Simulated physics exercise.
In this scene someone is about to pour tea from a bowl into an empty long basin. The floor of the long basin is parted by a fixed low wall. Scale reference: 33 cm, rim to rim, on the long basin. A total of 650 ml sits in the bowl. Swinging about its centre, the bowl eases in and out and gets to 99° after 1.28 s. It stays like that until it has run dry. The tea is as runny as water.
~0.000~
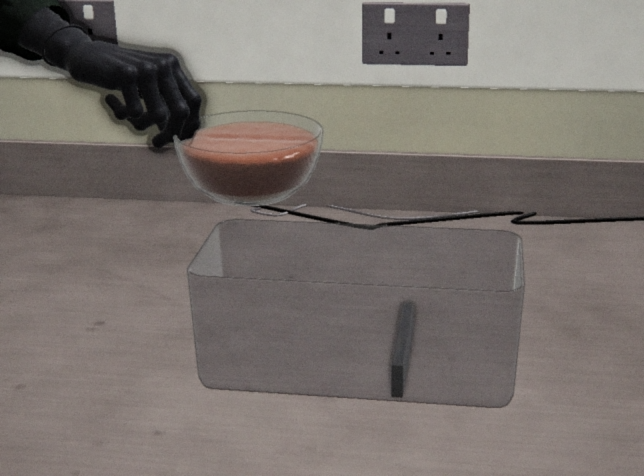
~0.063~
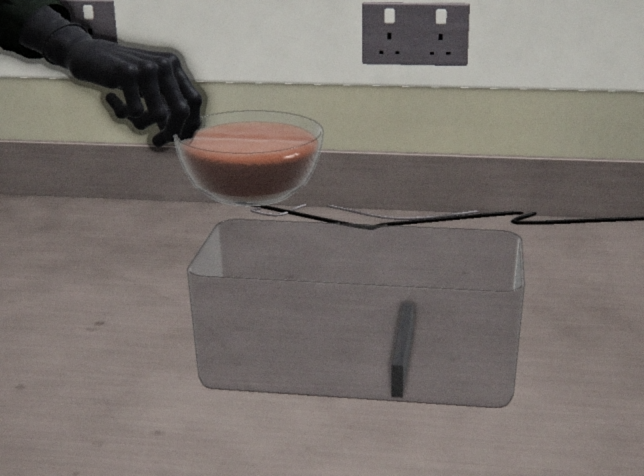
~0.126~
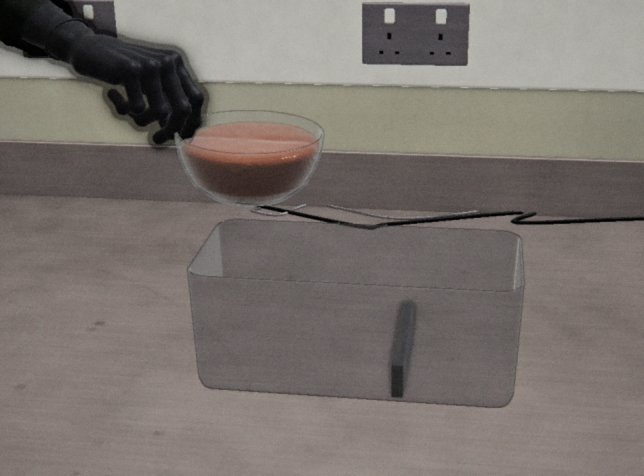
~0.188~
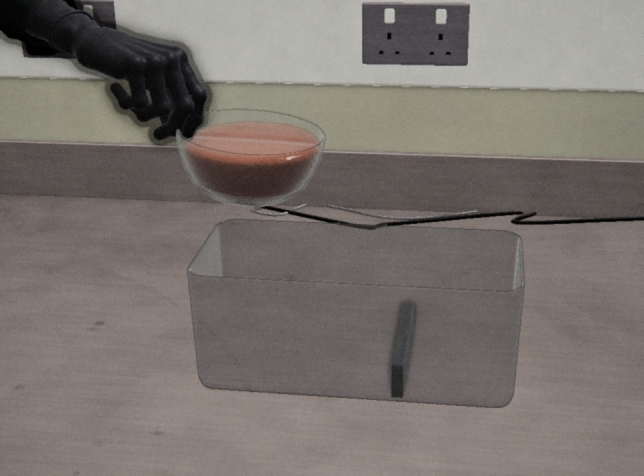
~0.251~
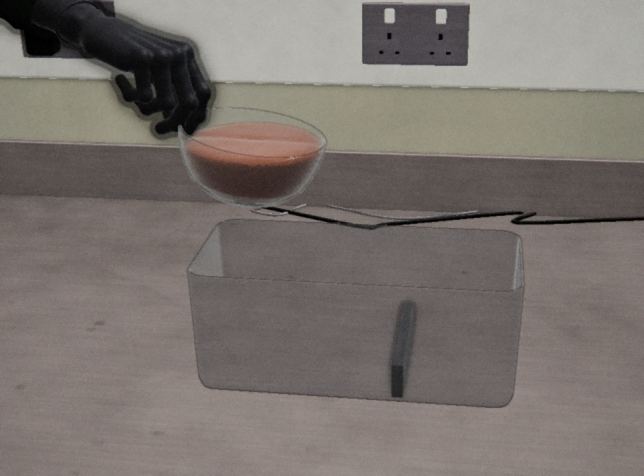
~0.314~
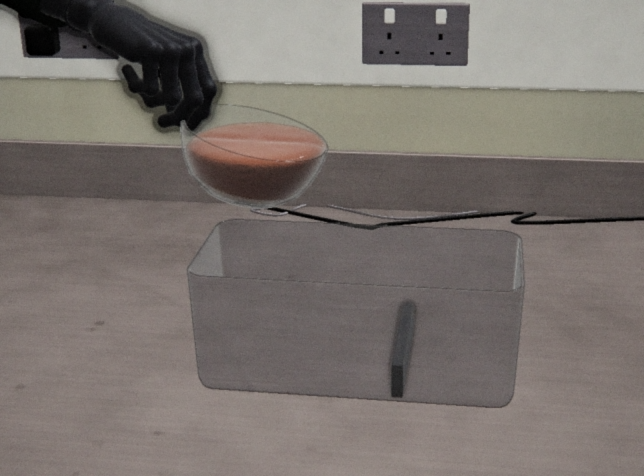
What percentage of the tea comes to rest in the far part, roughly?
20 %.
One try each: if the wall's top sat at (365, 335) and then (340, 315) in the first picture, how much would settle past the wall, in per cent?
65 % and 85 %.
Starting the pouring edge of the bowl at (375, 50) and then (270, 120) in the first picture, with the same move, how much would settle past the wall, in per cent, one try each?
80 per cent first, 10 per cent second.
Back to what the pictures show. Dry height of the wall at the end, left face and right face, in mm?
Left side: Around 20 mm. Right side: Around 30 mm.
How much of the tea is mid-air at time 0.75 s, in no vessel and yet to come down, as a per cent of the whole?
About 26 per cent.
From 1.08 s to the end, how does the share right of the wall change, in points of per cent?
A gain, roughly 1 percent.
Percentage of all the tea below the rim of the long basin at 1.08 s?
I'd put it at roughly 94 per cent.
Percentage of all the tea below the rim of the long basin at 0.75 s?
Fraction in basin: Approx. 36%.
By 0.75 s the tilt is 63° and 38 per cent is still to pour, 28 is left of the wall and 7 right of it.
By 1.08 s the tilt is 93° and 3 per cent is still to pour, 75 is left of the wall and 19 right of it.
By 1.41 s the tilt is 99° and 0 per cent is still to pour, 79 is left of the wall and 20 right of it.
By 1.78 s the tilt is 99° and 0 per cent is still to pour, 79 is left of the wall and 20 right of it.
At rest 79 per cent lies left of the wall, 20 right of it and 0 outside.
